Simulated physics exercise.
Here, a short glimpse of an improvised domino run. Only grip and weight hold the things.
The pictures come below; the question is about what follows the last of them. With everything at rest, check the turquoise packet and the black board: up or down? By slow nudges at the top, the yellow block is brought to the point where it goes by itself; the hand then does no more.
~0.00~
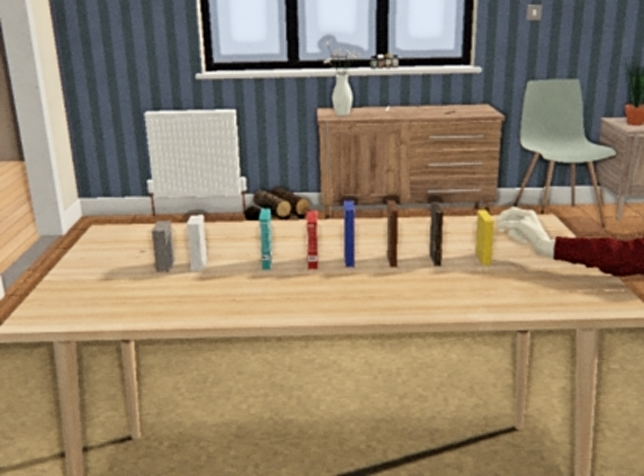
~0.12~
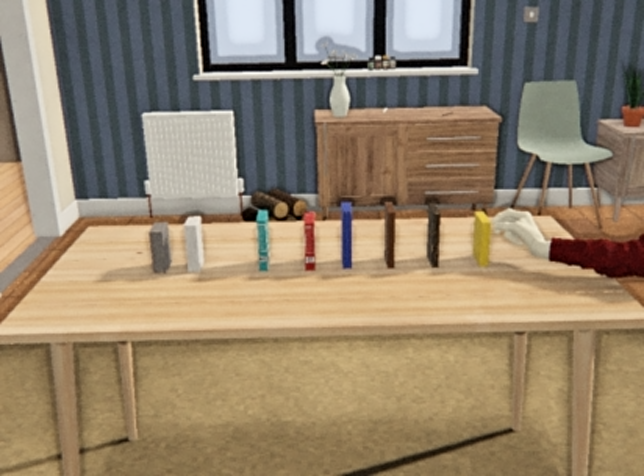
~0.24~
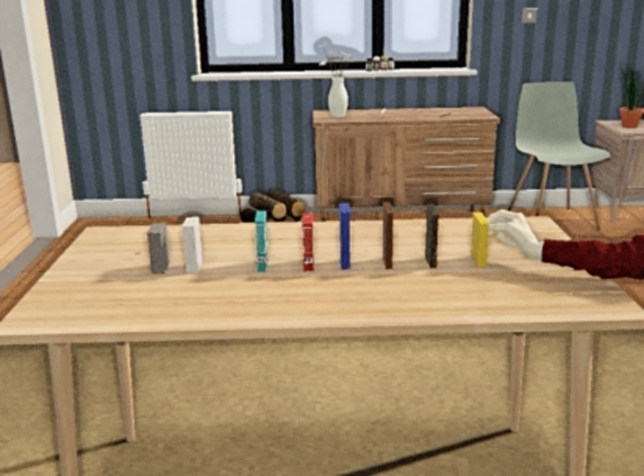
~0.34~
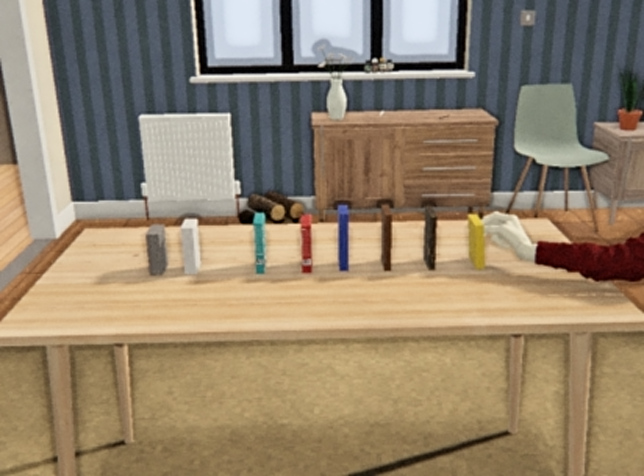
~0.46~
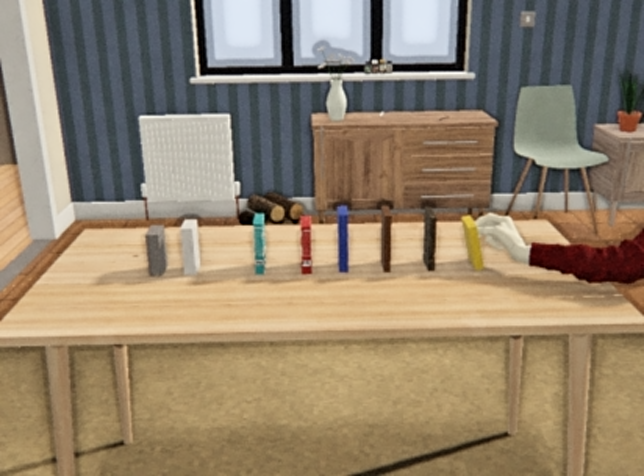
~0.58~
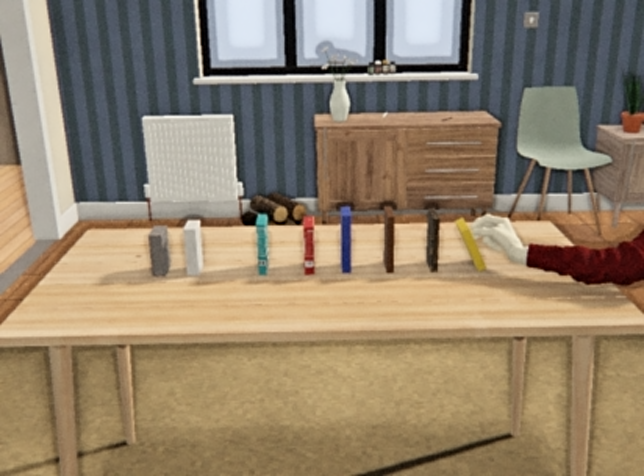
Result: The turquoise packet will lose its balance, the black board will lose its balance.
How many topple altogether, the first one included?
The count is 8.
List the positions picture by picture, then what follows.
The first frame shows turquoise packet (266, 240); black board (436, 234).
The second frame shows red packet (310, 242); brown block (390, 235).
The third frame shows blue block (345, 236); white block (192, 245).
The fourth frame shows yellow block 4° over; red packet (307, 244); brown block (387, 238).
The fifth frame shows yellow block 12° over; blue block (343, 239); white block (190, 248).
The sixth frame shows yellow block 25° over; turquoise packet (263, 245); black board (433, 240).
After 1.08 s, yellow block 90° over; black board tipped 69° from how it was near (402, 255); brown block tipped 45° from how it was; blue block tipped 12° from how it was.
After 1.38 s, yellow block 90° over; black board on its side near (401, 259); turquoise packet tipped 39° from how it was near (218, 248); blue block tipped 73° from how it was.
After 1.78 s, yellow block 90° over; turquoise packet tipped 74° from how it was near (221, 259); black board on its side near (401, 260); blue block tipped 71° from how it was.
At rest (3.7 s), tipped over on the table, blue block, white block, red packet, black board, brown block and turquoise packet. Seen from the same camera at the end, turquoise packet near (222, 260), black board near (402, 260).
